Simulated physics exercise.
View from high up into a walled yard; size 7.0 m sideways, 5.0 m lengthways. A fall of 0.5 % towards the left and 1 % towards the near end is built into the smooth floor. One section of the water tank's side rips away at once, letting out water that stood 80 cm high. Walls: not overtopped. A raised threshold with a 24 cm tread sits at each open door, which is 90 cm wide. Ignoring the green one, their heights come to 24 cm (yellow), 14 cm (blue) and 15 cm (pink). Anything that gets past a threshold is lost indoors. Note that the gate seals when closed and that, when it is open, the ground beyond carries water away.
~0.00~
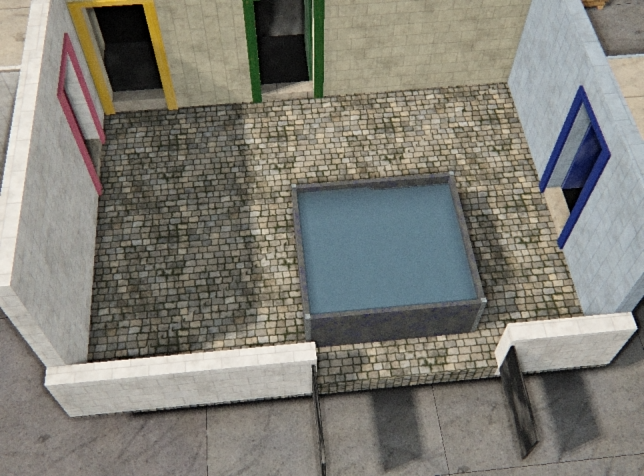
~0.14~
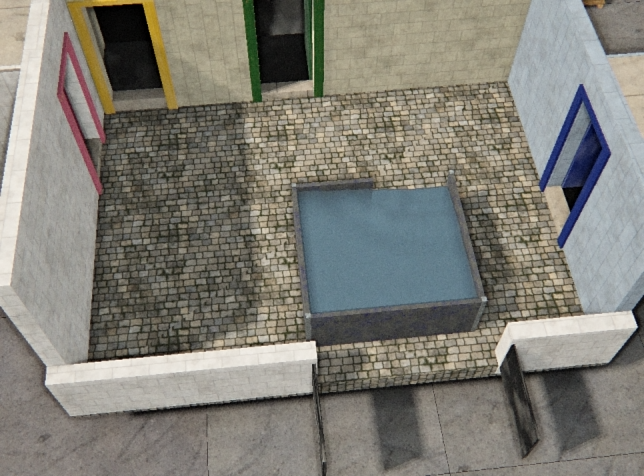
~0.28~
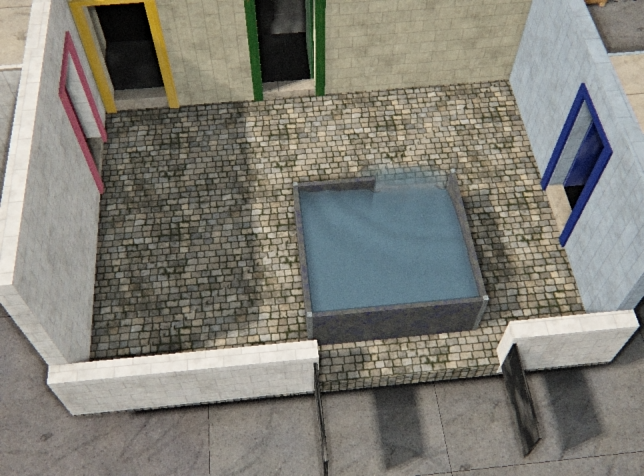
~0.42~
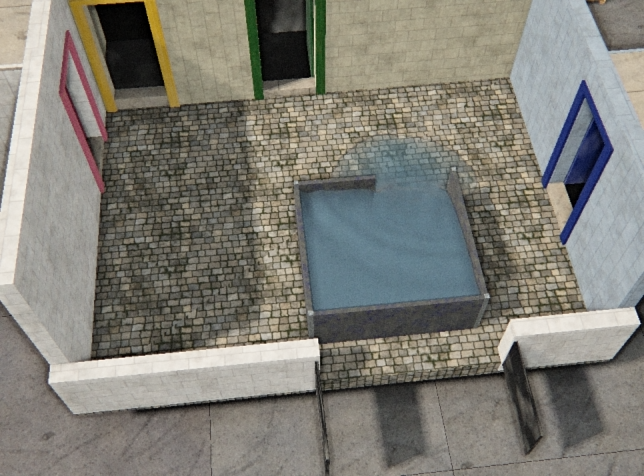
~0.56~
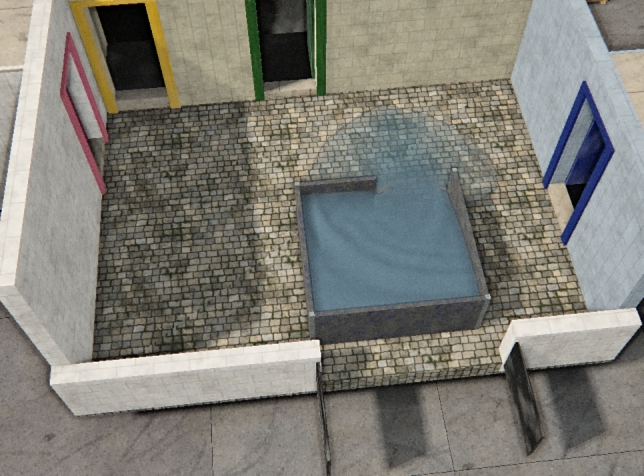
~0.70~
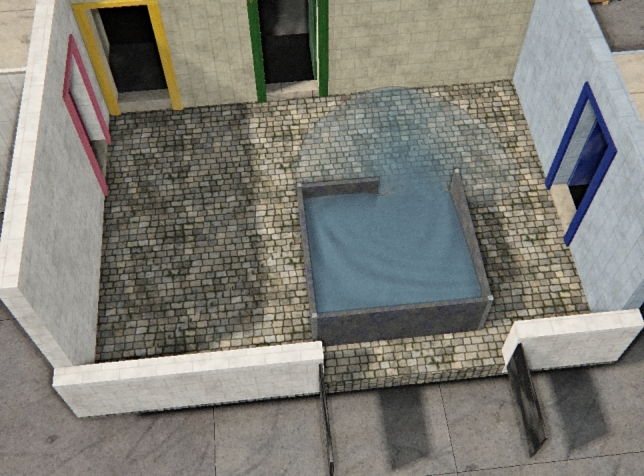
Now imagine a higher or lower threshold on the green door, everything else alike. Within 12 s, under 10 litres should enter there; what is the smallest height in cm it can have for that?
Around 17 cm.
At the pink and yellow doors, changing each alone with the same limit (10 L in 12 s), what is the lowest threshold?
You'd want some 18 cm at pink and some 14.0 cm at yellow.
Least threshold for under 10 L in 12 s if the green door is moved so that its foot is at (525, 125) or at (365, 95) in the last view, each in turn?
About 29 cm for the first and 35 cm for the second.
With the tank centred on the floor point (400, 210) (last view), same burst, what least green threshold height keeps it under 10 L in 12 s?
Roughly 8.0 cm is needed.
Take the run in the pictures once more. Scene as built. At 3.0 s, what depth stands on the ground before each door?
Yellow door 5 cm, blue door 10 cm, pink door 18 cm, green door 17 cm.
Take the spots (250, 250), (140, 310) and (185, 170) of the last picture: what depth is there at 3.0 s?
Close to 0, 0 and 4 cm, one after the other.
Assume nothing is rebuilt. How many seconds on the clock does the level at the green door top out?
I'd guess close to 1.8 seconds.
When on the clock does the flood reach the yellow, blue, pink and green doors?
The yellow door gets it at 2.0 s, the blue door at 2.0 s, the pink door at 2.6 s and the green door at 1.0 s.
After 1.4 s water covers 30 % of the floor, deepest (46 cm) near (418, 205); 18 cm at the green door, 0 litres in over its 15 cm threshold.
After 3.0 s water covers 50 % of the floor, deepest (36 cm) near (395, 102); 17 cm at the green door, 15 litres in over its 15 cm threshold.
After 12.0 s water covers 95 % of the floor, deepest (16 cm) near (94, 391); 6 cm at the green door, 19 litres in over its 15 cm threshold.
At the green door as built, the water arrived by 1.0 s and peaked near 20 cm at 1.8 s.
With a threshold of 13.5 cm, 29 litres would have come in within the 12 s; with 18.5 cm, 6 litres. So under 10 litres takes about 17 cm.
